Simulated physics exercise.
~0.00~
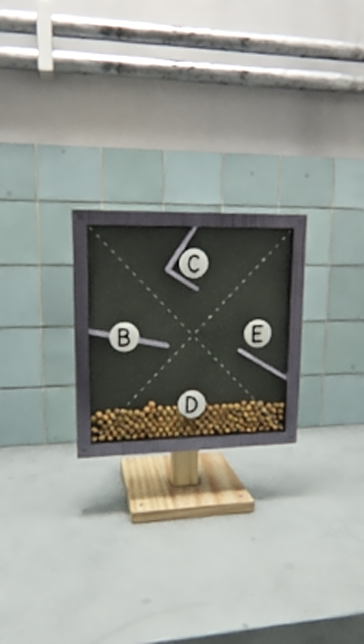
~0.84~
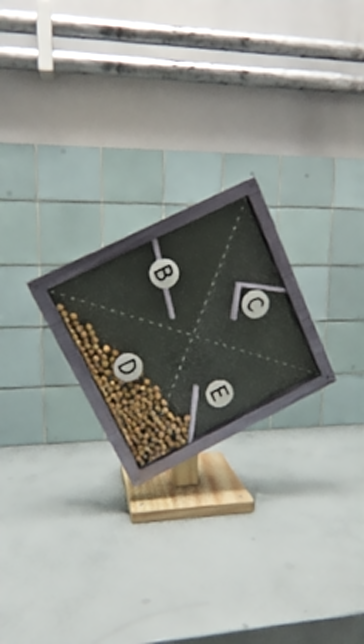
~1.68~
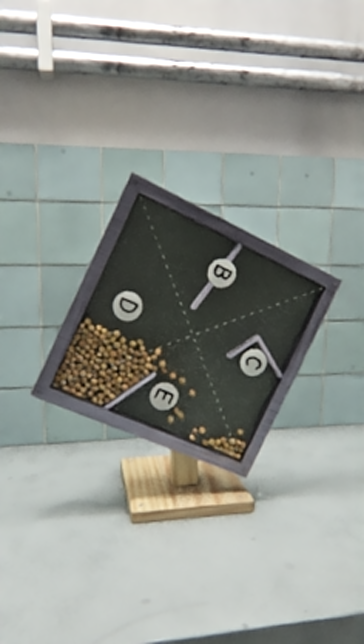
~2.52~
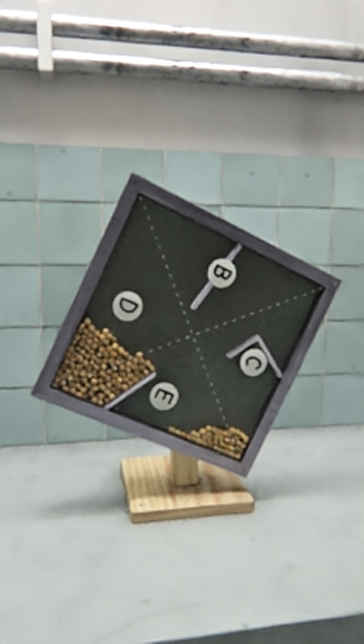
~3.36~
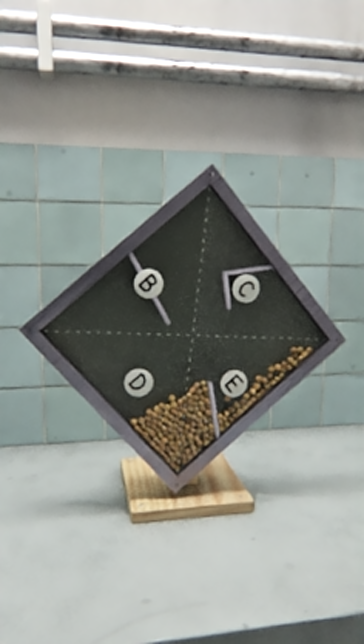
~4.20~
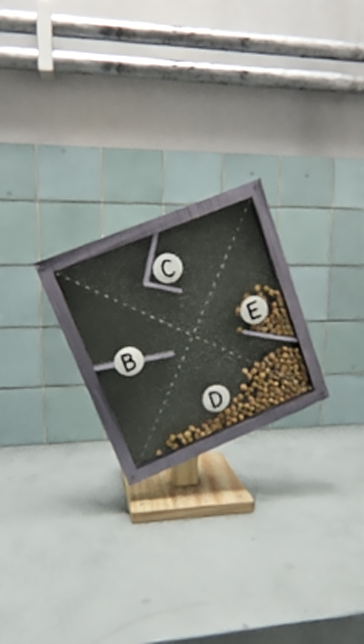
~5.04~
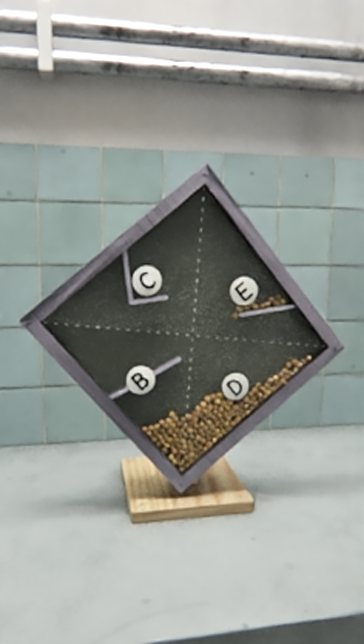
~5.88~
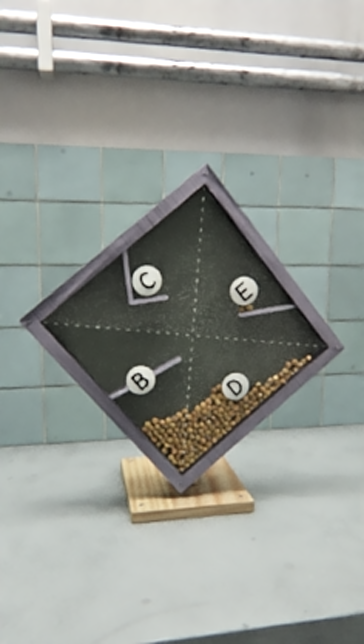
A square, dark-faced box of small wooden beads turned clockwise on its stand, paused, then swung back past level the other way, the beads tumbling around the inner ledges until they settled in a sloping heap along the bottom, mostly in wedge D.
